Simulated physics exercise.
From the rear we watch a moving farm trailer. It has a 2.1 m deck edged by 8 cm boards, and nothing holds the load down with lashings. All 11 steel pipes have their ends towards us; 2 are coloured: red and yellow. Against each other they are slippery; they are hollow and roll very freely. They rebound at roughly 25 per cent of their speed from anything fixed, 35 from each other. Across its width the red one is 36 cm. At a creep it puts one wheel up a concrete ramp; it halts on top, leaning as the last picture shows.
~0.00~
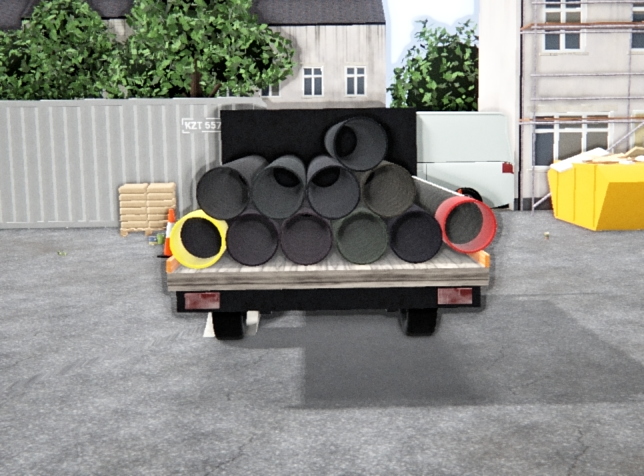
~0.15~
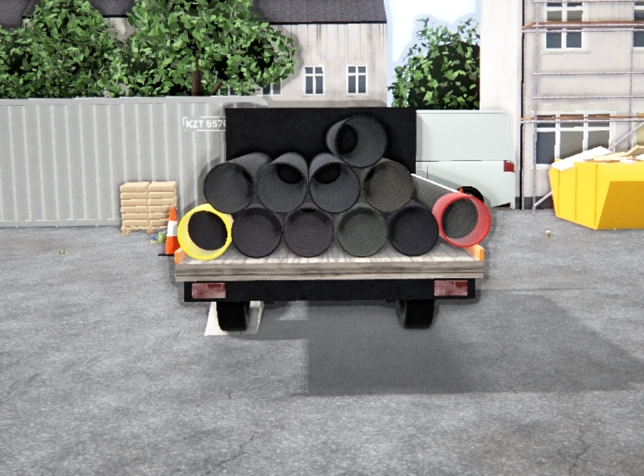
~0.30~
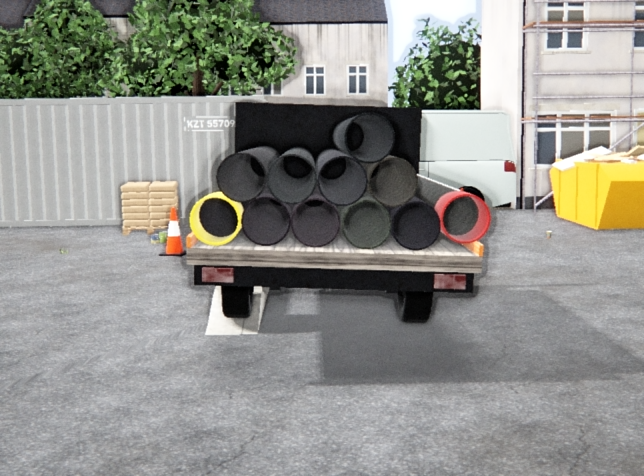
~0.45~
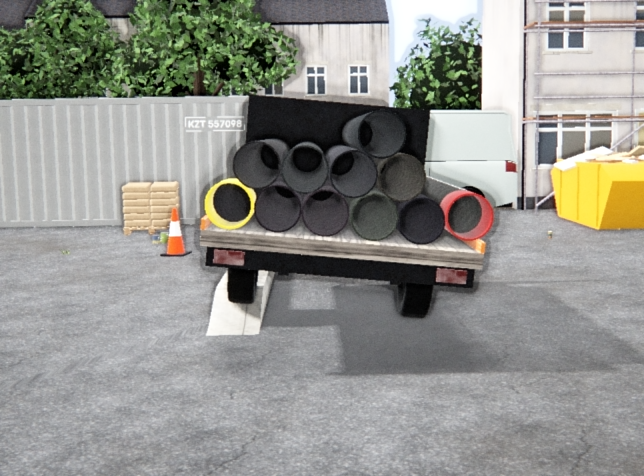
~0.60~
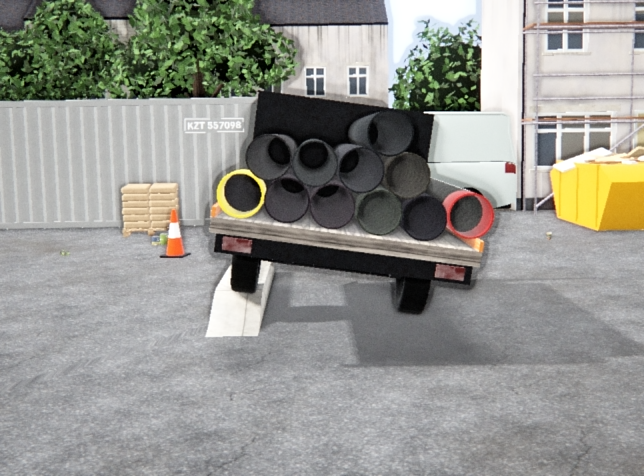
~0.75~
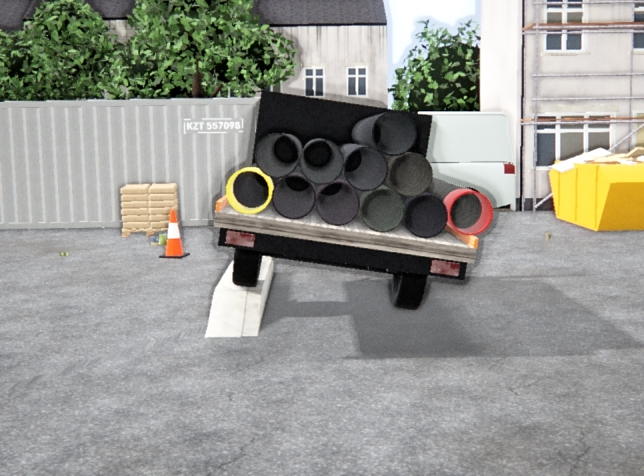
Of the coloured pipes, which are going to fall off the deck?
Red: Yes; yellow: No.
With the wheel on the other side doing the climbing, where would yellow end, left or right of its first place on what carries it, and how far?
I'd expect some 0 centimetres to the left.
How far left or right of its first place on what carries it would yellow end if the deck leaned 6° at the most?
Result: Around 25 cm rightwards.
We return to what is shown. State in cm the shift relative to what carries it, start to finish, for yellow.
About: Yellow 35.
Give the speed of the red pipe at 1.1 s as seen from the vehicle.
1.0 m/s, roughly.
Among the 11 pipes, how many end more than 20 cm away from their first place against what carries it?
11.
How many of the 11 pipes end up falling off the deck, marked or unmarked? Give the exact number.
1 of them.
Then, 1.1 s in, red is dropping off the right side; yellow is on the deck, 35 cm from the left edge, rolling right; 1 of 11 is off.
Then, 1.3 s in, red is dropping off the right side; yellow is on the deck, 50 cm from the left edge, rolling right; 1 of 11 is off.
In the end (3.8 s), red is on the ground to the right; yellow is on the deck, 55 cm from the left edge; 1 of 11 is off.
